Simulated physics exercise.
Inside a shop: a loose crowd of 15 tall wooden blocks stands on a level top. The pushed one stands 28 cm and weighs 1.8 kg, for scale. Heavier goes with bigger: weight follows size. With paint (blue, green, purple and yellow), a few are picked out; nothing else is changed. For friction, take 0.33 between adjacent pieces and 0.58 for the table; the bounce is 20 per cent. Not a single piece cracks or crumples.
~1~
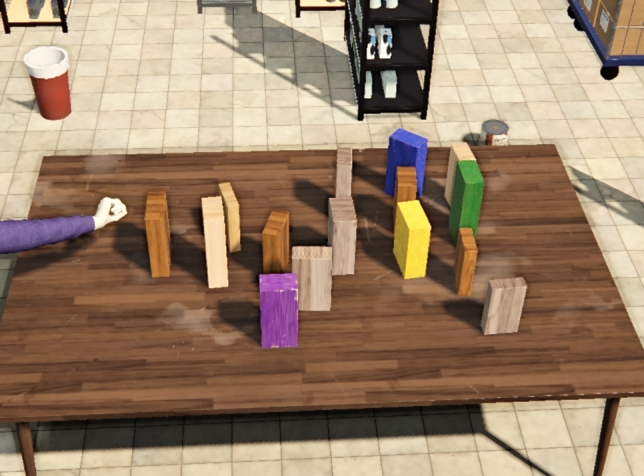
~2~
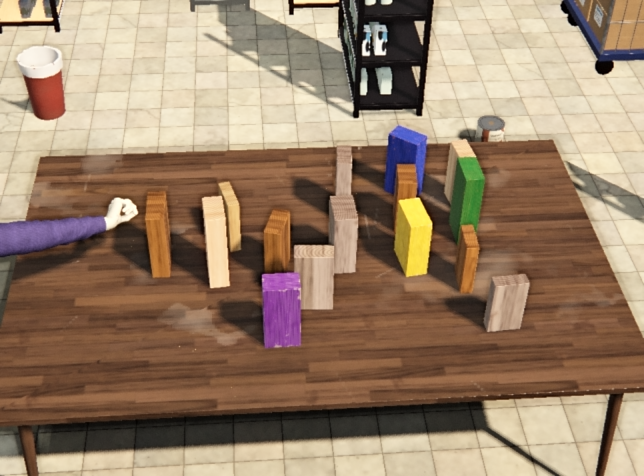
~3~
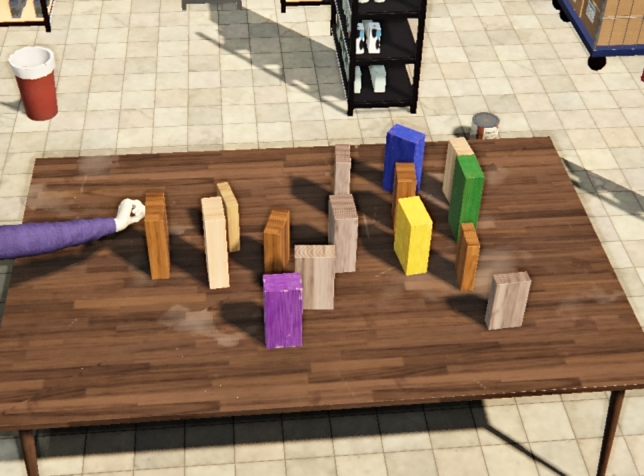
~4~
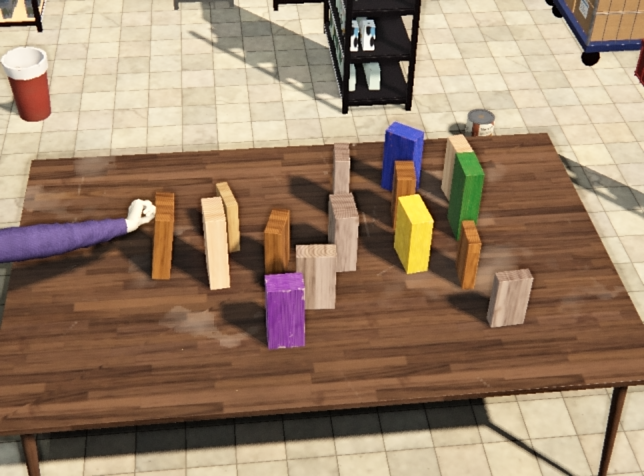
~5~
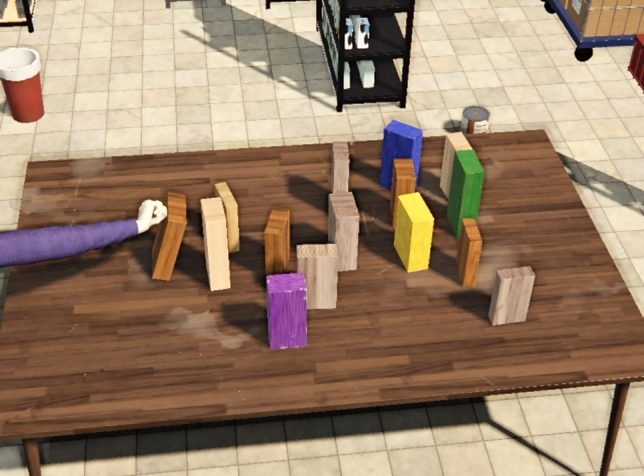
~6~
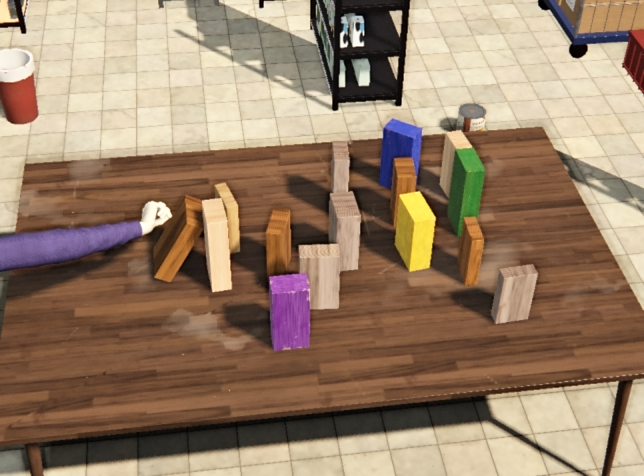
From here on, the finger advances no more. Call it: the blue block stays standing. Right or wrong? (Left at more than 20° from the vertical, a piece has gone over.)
Right.
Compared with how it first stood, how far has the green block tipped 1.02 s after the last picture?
Something like 0°, more or less.
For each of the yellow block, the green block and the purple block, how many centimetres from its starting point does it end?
Here yellow ends up 20 centimetres away, green 20 centimetres and purple 0 centimetres.
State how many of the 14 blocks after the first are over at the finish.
The number is 7.
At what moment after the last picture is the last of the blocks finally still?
I'd put it around 1.5 seconds.
Then, 0.34 s later than the last frame, 1 of the 14 other blocks over; blue block unmoved.
Then, 0.60 s later than the last frame, 3 of the 14 other blocks over; blue block unmoved.
Then, 1.02 s later than the last frame, 5 of the 14 other blocks over; blue block unmoved; yellow block tilted 33°.
Then, 1.42 s later than the last frame, 7 of the 14 other blocks over; blue block unmoved; yellow block tilted 71°.
When it is over, 7 of the 14 other blocks over; blue block unmoved; green block lying flat; yellow block lying flat. Seven left standing. In pixels of the last frame, middles, blue block near (400, 157), green block near (510, 205).
